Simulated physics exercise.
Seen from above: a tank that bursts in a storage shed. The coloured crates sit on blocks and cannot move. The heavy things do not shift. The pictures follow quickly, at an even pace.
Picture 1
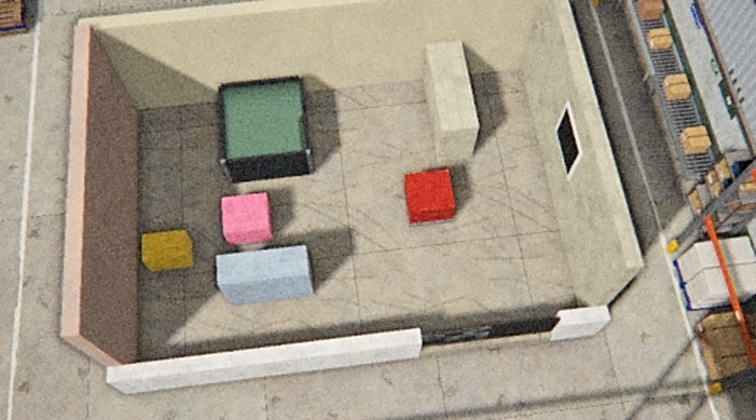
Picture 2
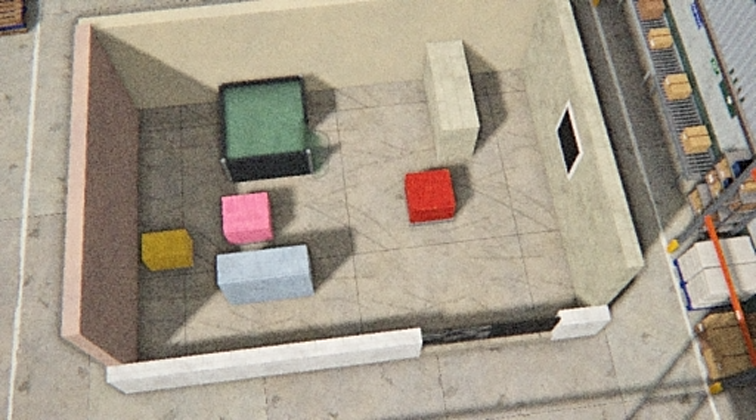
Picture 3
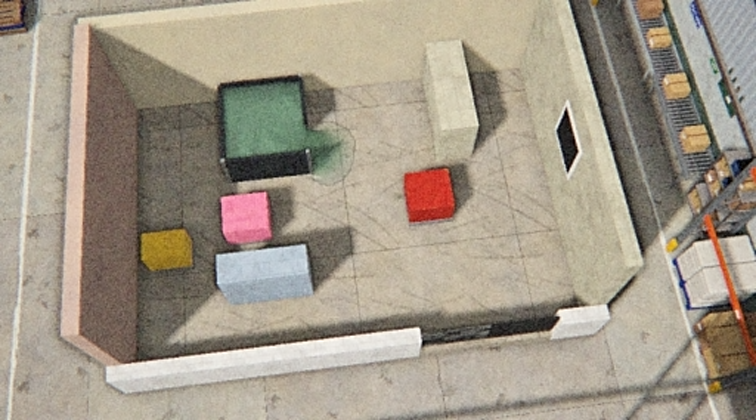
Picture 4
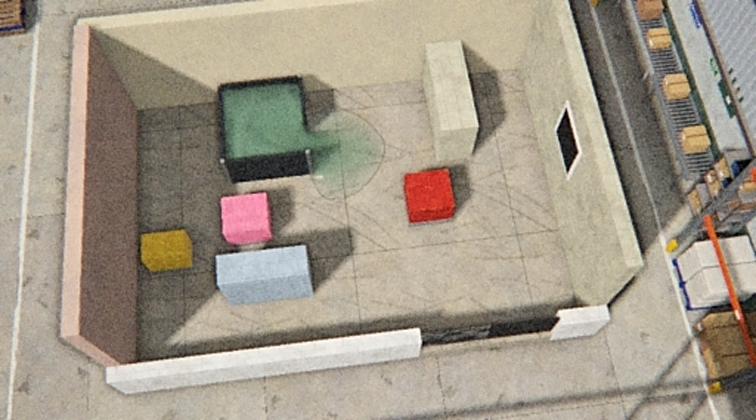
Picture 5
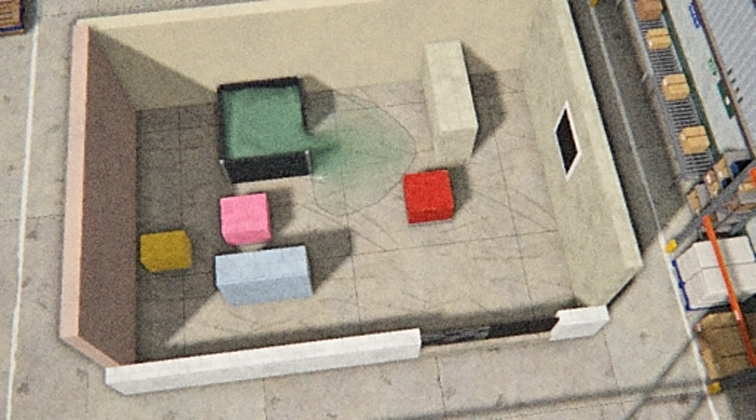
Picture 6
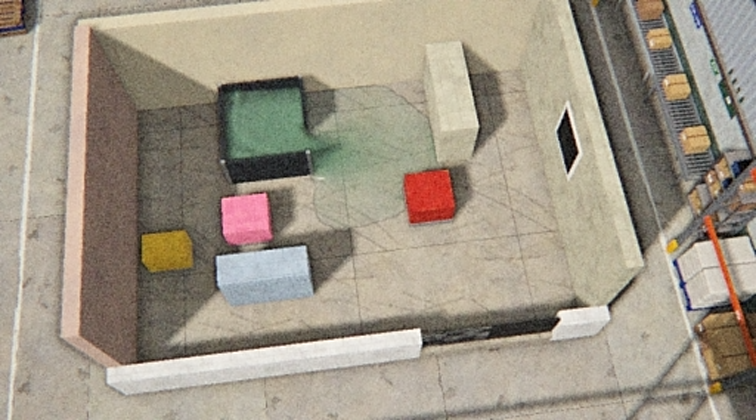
Greenish water in the dark-walled tank began pouring out through a gap on its right side, then fanned across the shed floor in a widening puddle, reaching the red box and the tall pale block.
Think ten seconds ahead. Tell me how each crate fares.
The red crate is wetted; the yellow crate escapes dry; the pink crate escapes dry.
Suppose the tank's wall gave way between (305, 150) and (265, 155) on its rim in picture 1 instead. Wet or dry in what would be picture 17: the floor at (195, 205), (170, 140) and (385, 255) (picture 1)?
In turn: Wet, no water, flooded.
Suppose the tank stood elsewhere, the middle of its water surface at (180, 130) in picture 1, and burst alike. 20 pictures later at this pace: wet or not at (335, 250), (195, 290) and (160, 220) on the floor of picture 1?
As listed: Wet, dry, free of water.
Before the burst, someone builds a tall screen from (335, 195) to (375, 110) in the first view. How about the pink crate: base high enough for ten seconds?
My reading: Pink crate takes water.
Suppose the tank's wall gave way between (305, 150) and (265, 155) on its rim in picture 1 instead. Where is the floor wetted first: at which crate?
The pink-painted one.
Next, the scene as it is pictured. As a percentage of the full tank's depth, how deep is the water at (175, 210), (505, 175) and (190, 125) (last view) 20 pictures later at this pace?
In turn 0, 4 and 0 in a hundred.
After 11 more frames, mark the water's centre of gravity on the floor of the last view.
Close to (350, 158).
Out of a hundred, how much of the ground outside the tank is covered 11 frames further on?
Some 40 per cent.
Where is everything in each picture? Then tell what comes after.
The first picture shows still water in the tank at (263, 120).
In the second picture, the front is at (322, 173), out from the gap at (307, 146).
In the third picture, water pours out at (307, 147) and has run to (349, 138).
In the fourth picture, water pours out at (307, 148) and has run to (380, 155).
In the fifth picture, water pours out at (306, 149) and has run to (411, 155).
In the sixth picture, the front is at (439, 163), out from the gap at (307, 148).
A moment on, water covers 25 % of the floor; the red crate water round its plinth, the yellow crate not reached, the pink crate not reached.
Next, water covers 40 % of the floor; the red crate water round its plinth, the yellow crate not reached, the pink crate not reached.
Then, water covers 50 % of the floor; the red crate water round its plinth, the yellow crate not reached, the pink crate not reached.
Later, water covers 70 % of the floor; the red crate water round its plinth, the yellow crate not reached, the pink crate not reached.
In the end, water covers 85 % of the floor; the red crate was topped, the yellow crate stayed above the water, the pink crate stayed above the water.
